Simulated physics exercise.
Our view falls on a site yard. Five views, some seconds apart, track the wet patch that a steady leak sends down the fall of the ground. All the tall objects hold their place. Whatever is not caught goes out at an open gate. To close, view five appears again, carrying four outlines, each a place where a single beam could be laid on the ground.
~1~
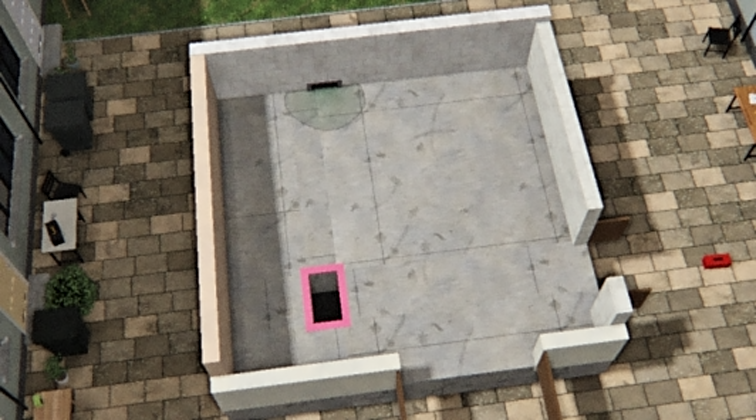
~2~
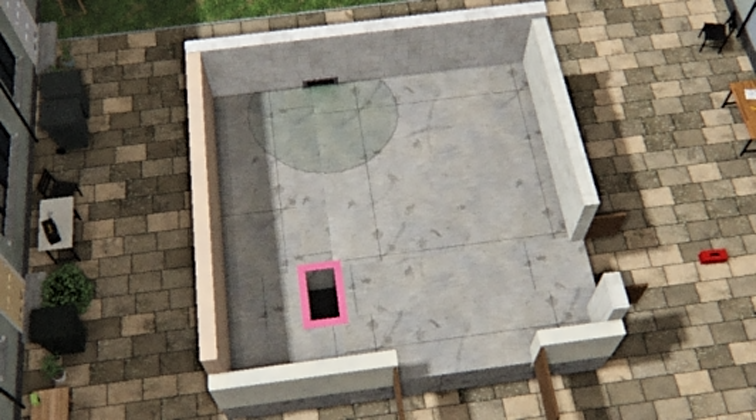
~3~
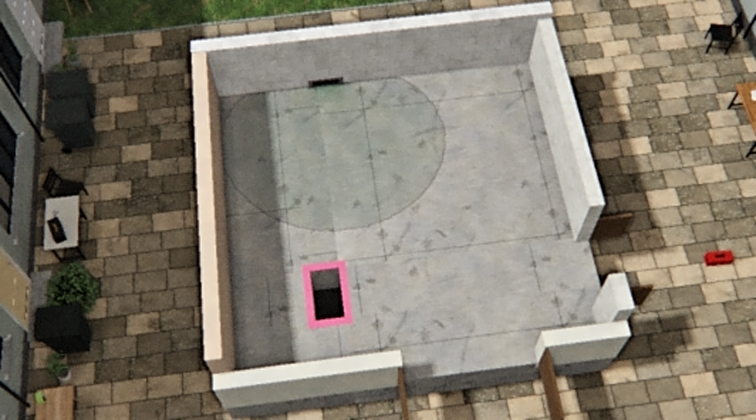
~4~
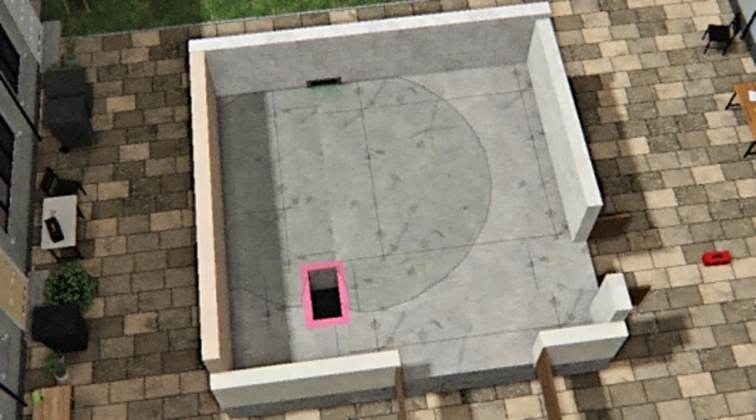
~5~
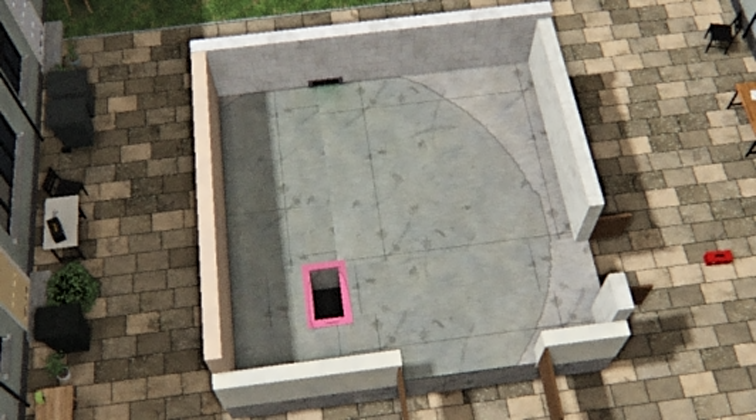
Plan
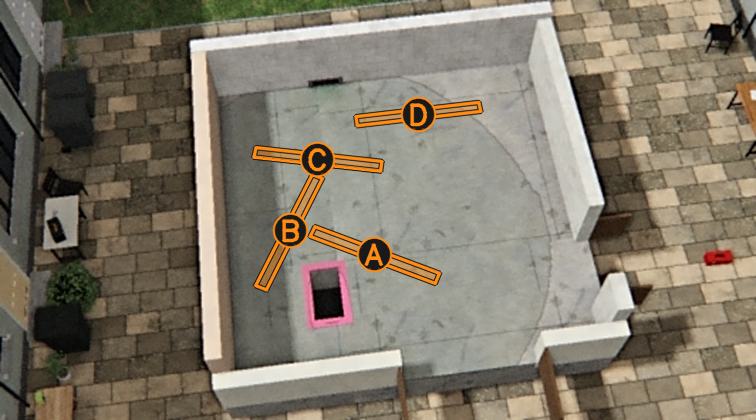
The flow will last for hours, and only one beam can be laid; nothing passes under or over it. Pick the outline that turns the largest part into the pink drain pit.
Place D.
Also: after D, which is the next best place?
B it is.
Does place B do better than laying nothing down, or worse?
It is worse.
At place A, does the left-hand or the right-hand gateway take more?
The left one.
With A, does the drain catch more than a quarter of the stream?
No.
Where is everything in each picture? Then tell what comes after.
Outfall at (324, 84); pink drain pit at (325, 297); open gate at (581, 277); open gate at (465, 361); water covers 3 % of the ground and shows as far out as (328, 125); pink drain pit still dry.
Water covers 13 % of the ground and shows as far out as (293, 166); pink drain pit still dry.
Water covers 29 % of the ground and shows as far out as (322, 226); pink drain pit still dry.
Water covers 51 % of the ground and shows as far out as (358, 307); pink drain pit taking water.
Water covers 76 % of the ground and shows as far out as (535, 301); pink drain pit taking water.
On the marked copy, A from (312, 231) to (437, 278); B from (261, 287) to (317, 176); C from (255, 152) to (381, 166); D from (356, 121) to (479, 106).
Choosing A, about 13 % of the stream runs into the pink drain pit, about 86 % out by the gates.
Choosing B, about 23 % of the stream runs into the pink drain pit, about 77 % out by the gates.
Choosing C, about 14 % of the stream runs into the pink drain pit, about 86 % out by the gates.
Choosing D, about 31 % of the stream runs into the pink drain pit, about 69 % out by the gates.
